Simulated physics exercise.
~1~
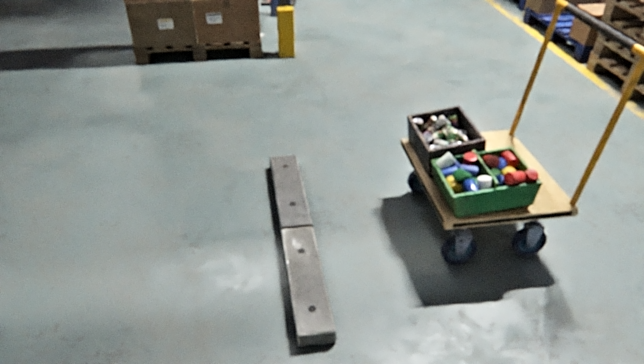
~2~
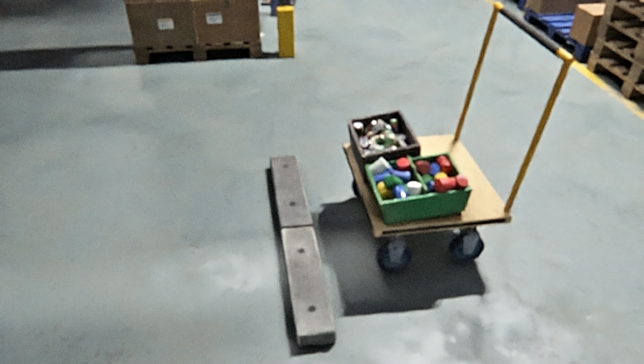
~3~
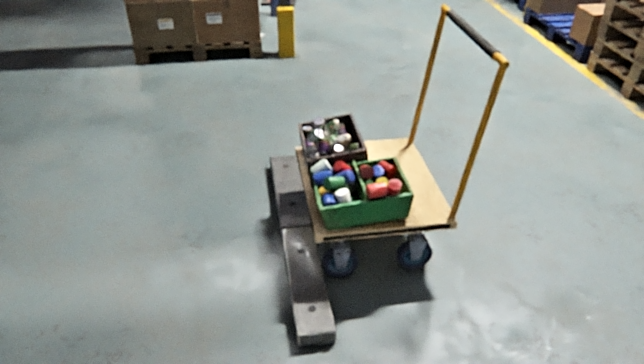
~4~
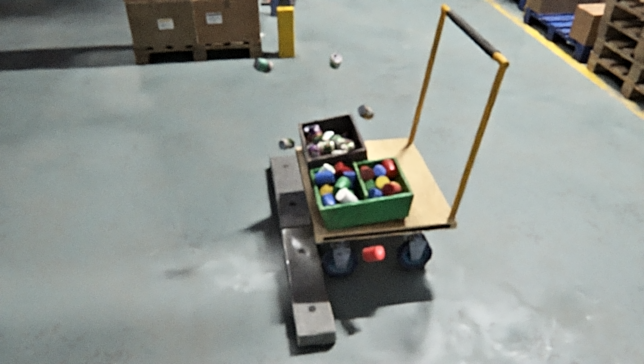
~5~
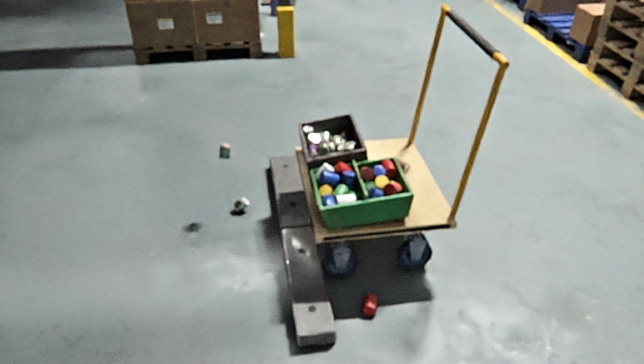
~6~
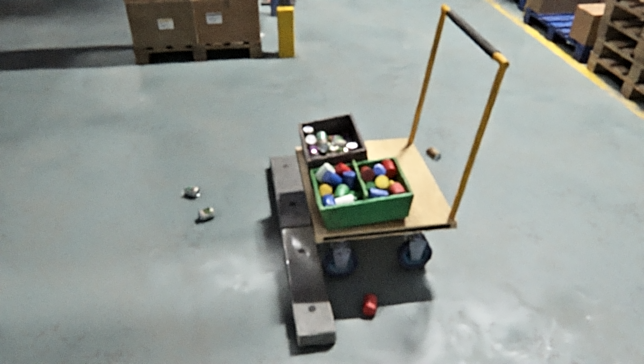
A trolley rolls left into a kerb and stops, spilling a few small containers onto the floor.
